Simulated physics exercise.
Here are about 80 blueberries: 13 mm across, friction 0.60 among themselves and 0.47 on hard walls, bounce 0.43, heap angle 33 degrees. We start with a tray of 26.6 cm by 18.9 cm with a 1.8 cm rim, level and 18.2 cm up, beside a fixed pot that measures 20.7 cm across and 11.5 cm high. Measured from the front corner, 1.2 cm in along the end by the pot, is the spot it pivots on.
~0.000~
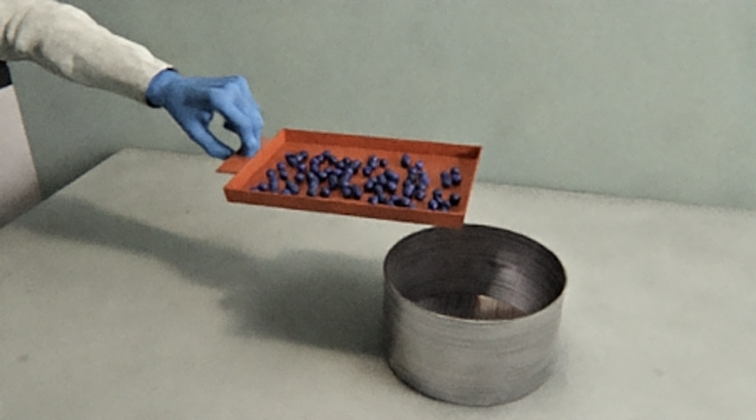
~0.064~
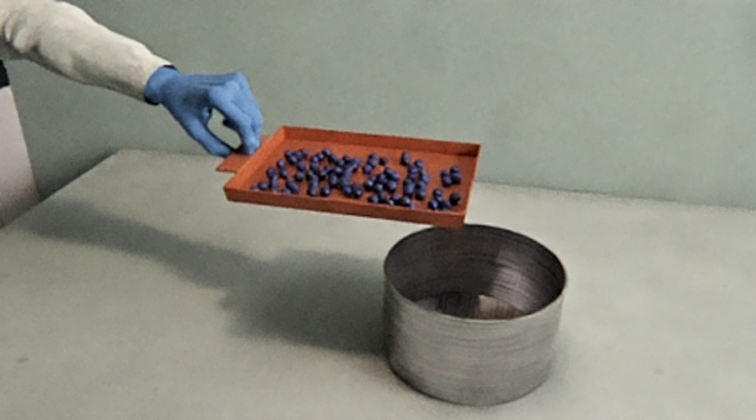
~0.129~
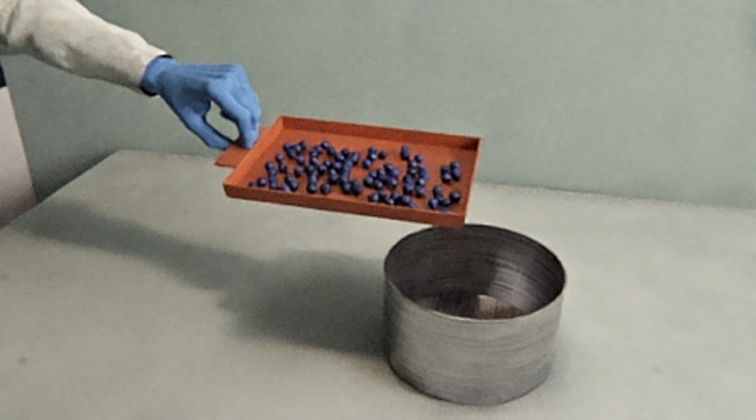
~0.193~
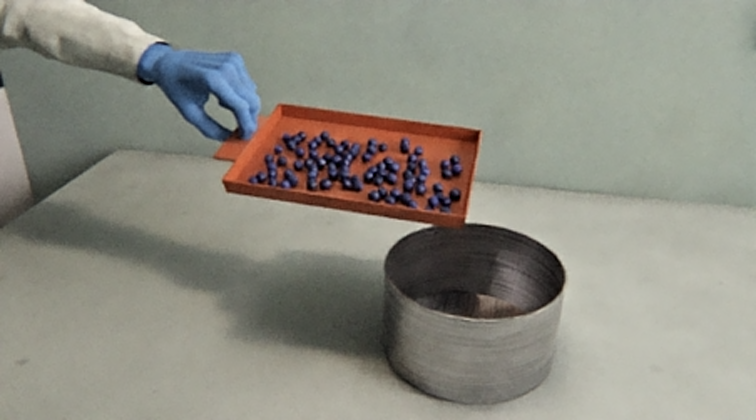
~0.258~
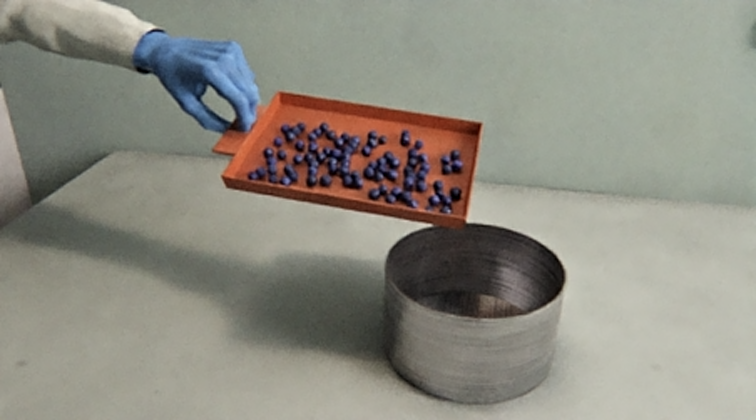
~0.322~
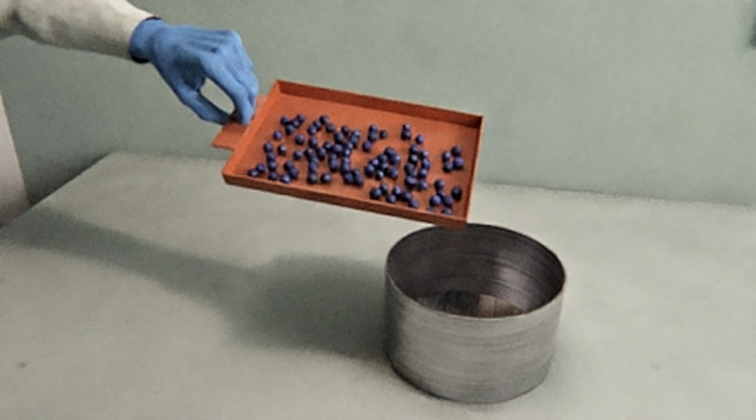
Blue-gloved hand gradually tilting an orange tray of blueberries, its right front corner lowest, above a round metal pot.
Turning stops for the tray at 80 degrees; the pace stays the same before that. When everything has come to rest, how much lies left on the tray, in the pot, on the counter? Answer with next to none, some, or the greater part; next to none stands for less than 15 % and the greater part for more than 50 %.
Tray: The greater part; pot: Next to none; counter: Next to none.
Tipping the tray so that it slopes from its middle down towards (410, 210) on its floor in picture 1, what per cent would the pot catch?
My guess is roughly 0 percent.
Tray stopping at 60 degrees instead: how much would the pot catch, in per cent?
Estimated share: About 0 %.
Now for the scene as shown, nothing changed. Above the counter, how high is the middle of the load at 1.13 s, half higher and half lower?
About 24 cm.
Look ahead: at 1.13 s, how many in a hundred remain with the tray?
About 100% of the load.
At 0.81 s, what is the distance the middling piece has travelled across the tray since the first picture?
5 cm.
Then, at 0.81 s, tilt 47 degrees; the tray holds 100 %, the pot 0 %.
After 1.13 s, tilt 67 degrees; the tray holds 100 %, the pot 0 %.
After 1.55 s, tilt 80 degrees; the tray holds 100 %, the pot 0 %.
In the end, at 1.9 s, tray 100 %, pot 0 %, counter 0 %.
